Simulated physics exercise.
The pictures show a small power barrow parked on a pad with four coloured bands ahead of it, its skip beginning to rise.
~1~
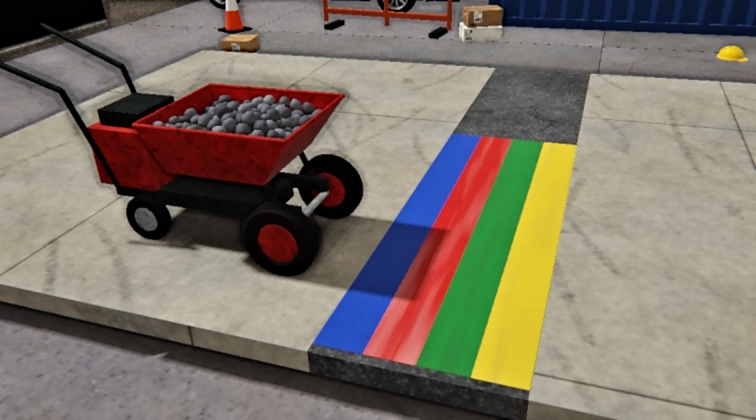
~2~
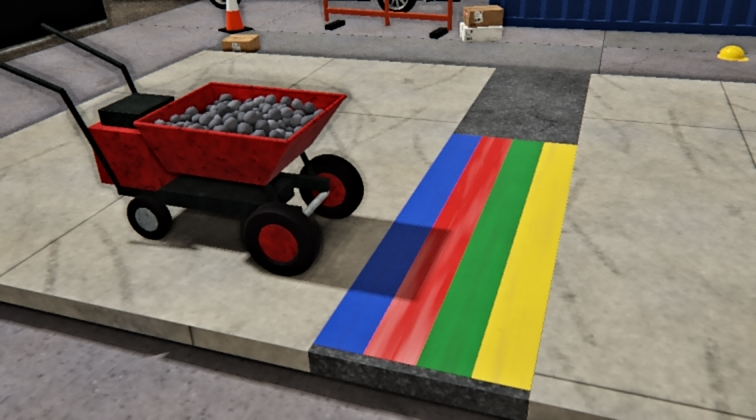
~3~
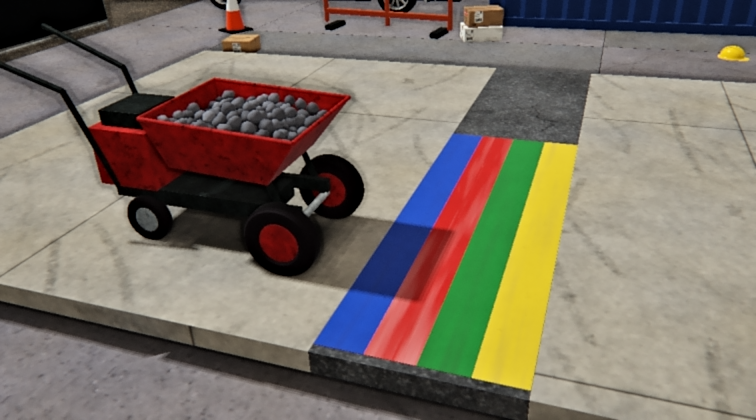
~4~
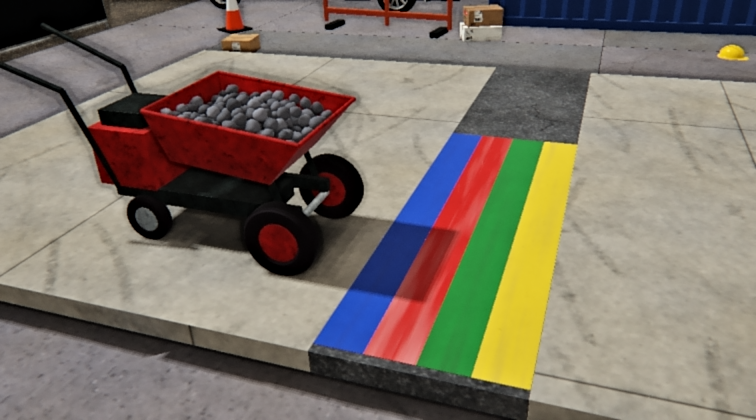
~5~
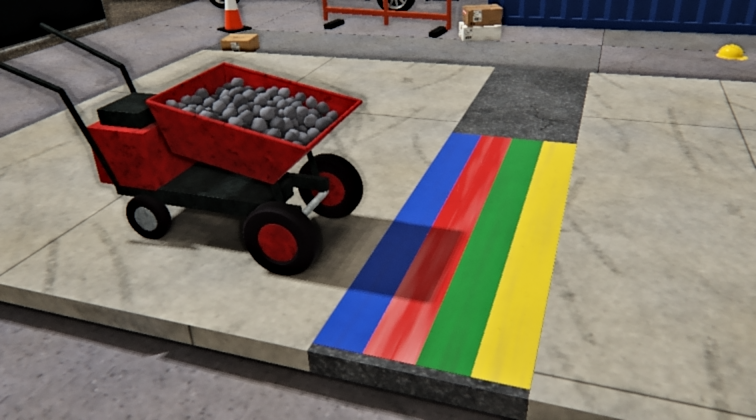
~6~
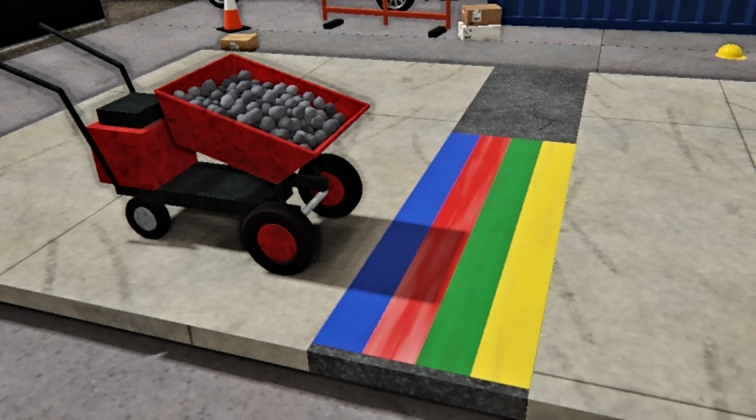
The red skip of a small barrow slowly tilts forward, carrying its load of grey cobbles.
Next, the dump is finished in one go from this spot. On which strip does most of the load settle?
Most lies over the red band.
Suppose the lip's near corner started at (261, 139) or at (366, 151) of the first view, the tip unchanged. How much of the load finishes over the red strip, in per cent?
First some 30, then 0 per cent.
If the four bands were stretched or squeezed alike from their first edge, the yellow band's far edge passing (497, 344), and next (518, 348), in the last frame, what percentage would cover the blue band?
Roughly 10 per cent, and 10 per cent.
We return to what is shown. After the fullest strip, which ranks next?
In second place: Green.
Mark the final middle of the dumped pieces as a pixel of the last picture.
Near (450, 261).
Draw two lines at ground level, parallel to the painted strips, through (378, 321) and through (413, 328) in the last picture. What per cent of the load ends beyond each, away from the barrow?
Near 90 % and 60 %.
Shortly afterwards, skip tipped steeply; the whole lot in the skip.
Next, skip tipped steeply; the bulk in the skip; only a few over the blue strip; a little over the red strip; only a few over the green strip; only a few falling.
Some moments later, skip tipped right over; near a quarter in the skip; only a few over the blue strip; near a third over the red strip; near a quarter over the green strip; a little over the yellow strip; only a few off the paint.
In the end, skip tipped right over; only a few in the skip; a little over the blue strip; near a third over the red strip; near a quarter over the green strip; a little over the yellow strip; a little off the paint.
